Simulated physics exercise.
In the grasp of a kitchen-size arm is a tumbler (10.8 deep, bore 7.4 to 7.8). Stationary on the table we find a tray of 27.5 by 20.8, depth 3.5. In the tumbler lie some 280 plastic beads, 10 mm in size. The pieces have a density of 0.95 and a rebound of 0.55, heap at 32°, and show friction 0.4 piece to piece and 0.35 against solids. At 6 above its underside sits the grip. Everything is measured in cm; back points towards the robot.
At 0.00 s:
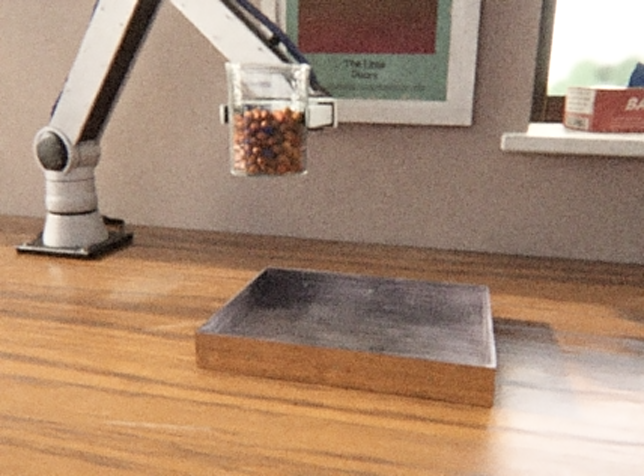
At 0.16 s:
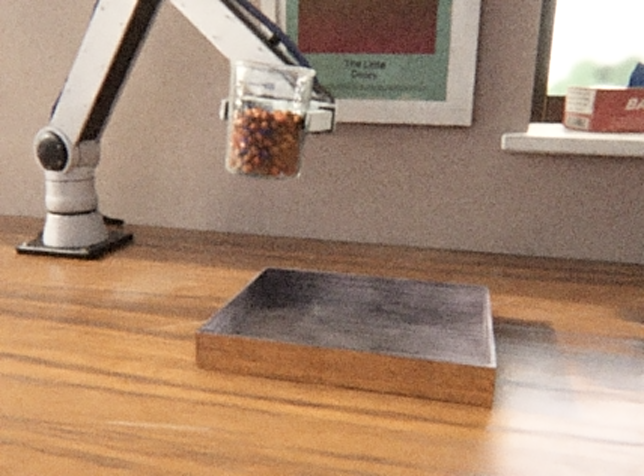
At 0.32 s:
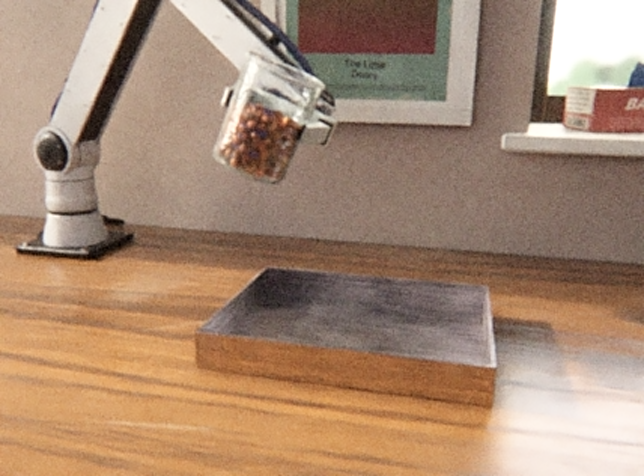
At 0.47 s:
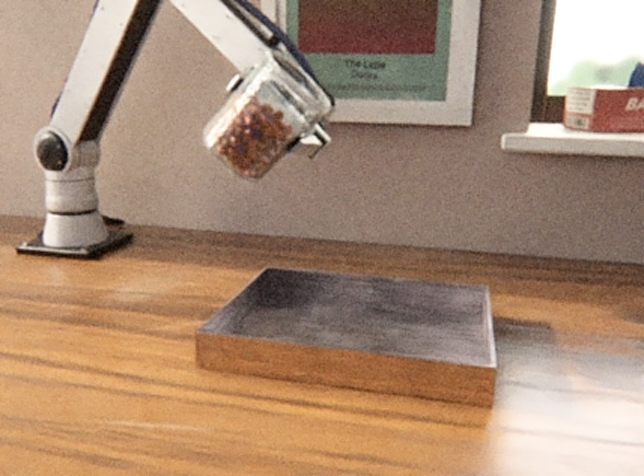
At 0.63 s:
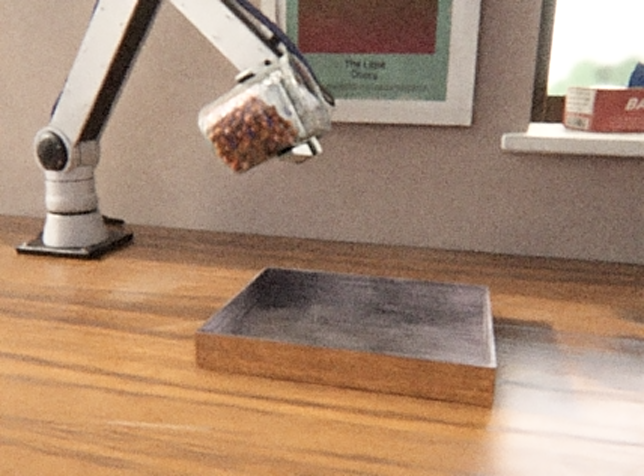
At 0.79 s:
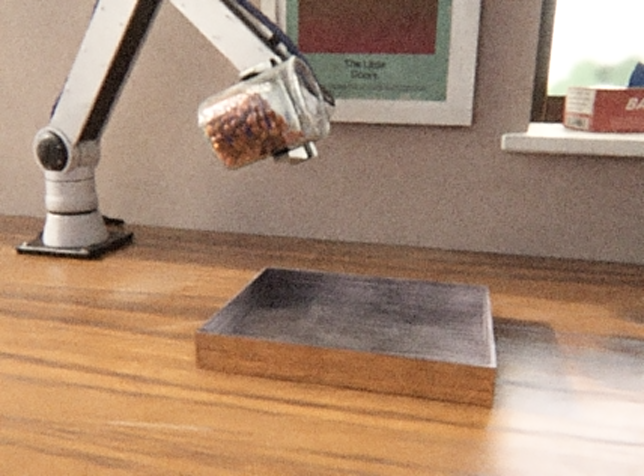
A clear tumbler of orange, brown and purple beads hangs in a white-and-black robotic arm's grip above a wooden table, seen from slightly above. The arm's base stands left, a shallow brown tray with a dark interior sits at centre, and a green-and-red poster and a red box on a sill are behind. The gripper steadily tips the tumbler rightward, slowing late, as the beads shift inside and the camera stays still.
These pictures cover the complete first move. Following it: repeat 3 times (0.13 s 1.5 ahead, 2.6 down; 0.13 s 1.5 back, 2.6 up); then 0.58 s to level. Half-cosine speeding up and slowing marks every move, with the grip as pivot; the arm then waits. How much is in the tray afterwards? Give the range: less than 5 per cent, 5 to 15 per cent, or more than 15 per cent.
The share is less than 5 per cent.
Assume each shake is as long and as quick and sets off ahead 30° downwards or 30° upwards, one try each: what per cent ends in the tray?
I'd say close to 0 percent for the first and close to 15 percent for the second.
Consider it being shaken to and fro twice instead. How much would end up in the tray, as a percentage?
0 per cent.
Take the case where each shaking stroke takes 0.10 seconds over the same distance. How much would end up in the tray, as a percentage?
That gives about 0 percent.
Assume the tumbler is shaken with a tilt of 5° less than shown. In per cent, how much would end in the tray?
In that case roughly 0 per cent.
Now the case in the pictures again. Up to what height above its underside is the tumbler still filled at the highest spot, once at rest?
I'd say close to 8.5 cm.
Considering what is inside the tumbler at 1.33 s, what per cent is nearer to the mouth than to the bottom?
About 20 percent.
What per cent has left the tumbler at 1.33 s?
About 0 per cent.
By 1.33 s, tilted 67° forward, highest piece 26 above the table; 275 in the tumbler.
By 1.88 s, tilted 30° forward, highest piece 26 above the table; 275 in the tumbler.
By 2.35 s, level, highest piece 26 above the table; 275 in the tumbler.
By 3.40 s, level, highest piece 26 above the table; 275 in the tumbler.
Final count, 275 in the tumbler. That is 0 % in the tray.
